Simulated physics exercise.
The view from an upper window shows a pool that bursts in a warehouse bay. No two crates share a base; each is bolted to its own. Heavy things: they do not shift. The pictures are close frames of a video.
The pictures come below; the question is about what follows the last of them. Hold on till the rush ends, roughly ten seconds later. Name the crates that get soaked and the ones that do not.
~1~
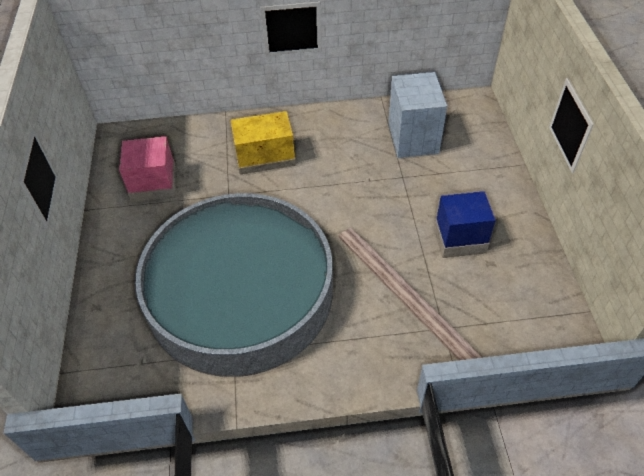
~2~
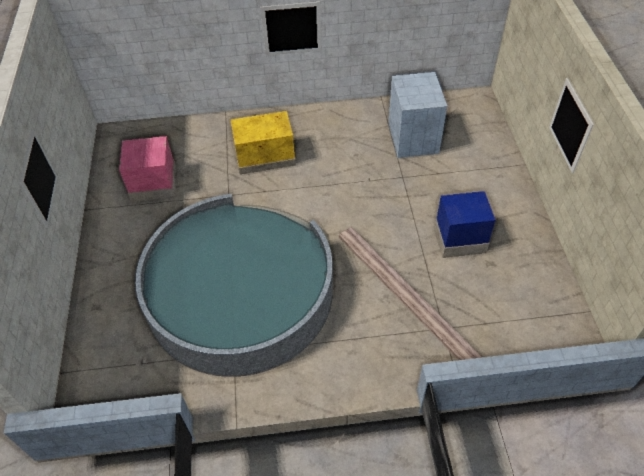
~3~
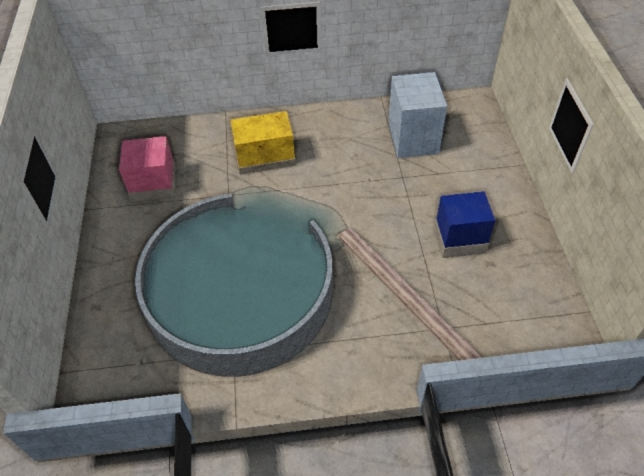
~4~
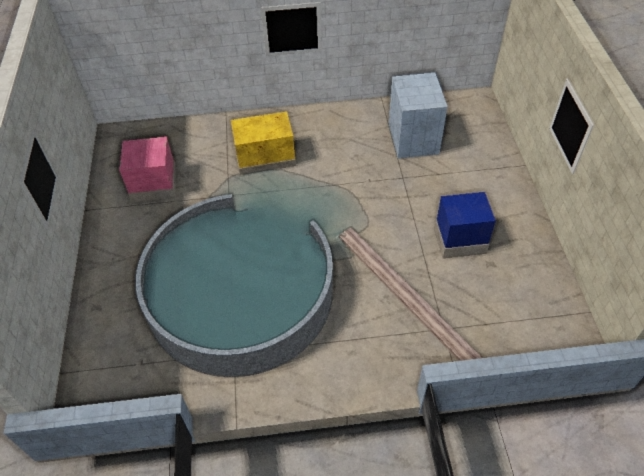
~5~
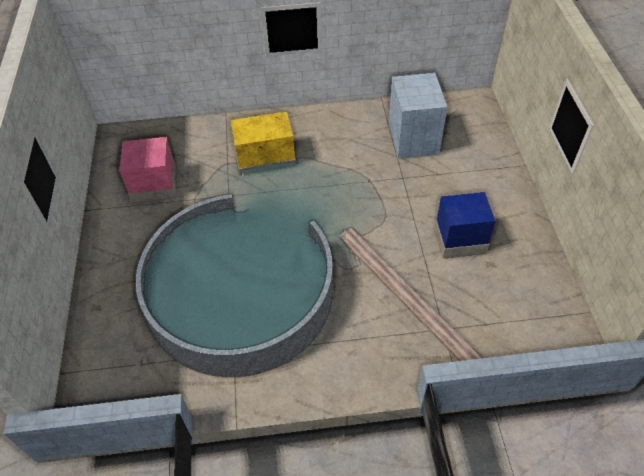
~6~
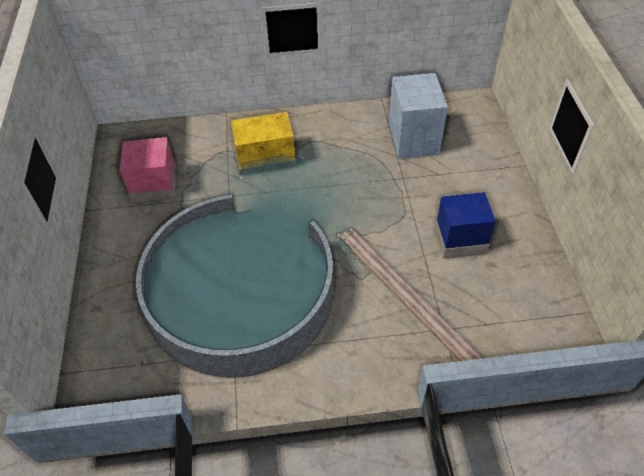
The pink crate does not get soaked; the yellow crate gets soaked; the blue crate does not get soaked.
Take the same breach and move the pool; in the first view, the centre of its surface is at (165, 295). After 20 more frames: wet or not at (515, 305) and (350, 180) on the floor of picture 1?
In order: Bone-dry and inundated.
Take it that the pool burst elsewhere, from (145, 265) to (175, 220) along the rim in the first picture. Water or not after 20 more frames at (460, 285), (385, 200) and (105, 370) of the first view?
Those three places would be still unsoaked, still unsoaked and soaking, in that order.
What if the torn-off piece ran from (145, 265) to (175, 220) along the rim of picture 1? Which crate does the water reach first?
The pink one.
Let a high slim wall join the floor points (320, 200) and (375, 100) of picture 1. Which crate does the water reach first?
I'd pick the one in yellow.
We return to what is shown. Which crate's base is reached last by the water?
It would be the blue crate.
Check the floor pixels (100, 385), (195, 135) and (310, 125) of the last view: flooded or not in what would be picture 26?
Taking the three spots one by one, I'd call them clear, drenched and drenched.
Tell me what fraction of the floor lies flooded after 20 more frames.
Around 55 percent, give or take.
A moment on, water covers 25 % of the floor; the pink crate water round its plinth, the yellow crate water round its plinth, the blue crate not reached.
Next, water covers 35 % of the floor; the pink crate water round its plinth, the yellow crate water round its plinth, the blue crate water round its plinth.
Then, water covers 55 % of the floor; the pink crate water round its plinth, the yellow crate water round its plinth, the blue crate water round its plinth.
Later, water covers 75 % of the floor; the pink crate water round its plinth, the yellow crate water round its plinth, the blue crate water round its plinth.
In the end, water covers 95 % of the floor; the pink crate stayed above the water, the yellow crate was topped, the blue crate stayed above the water.
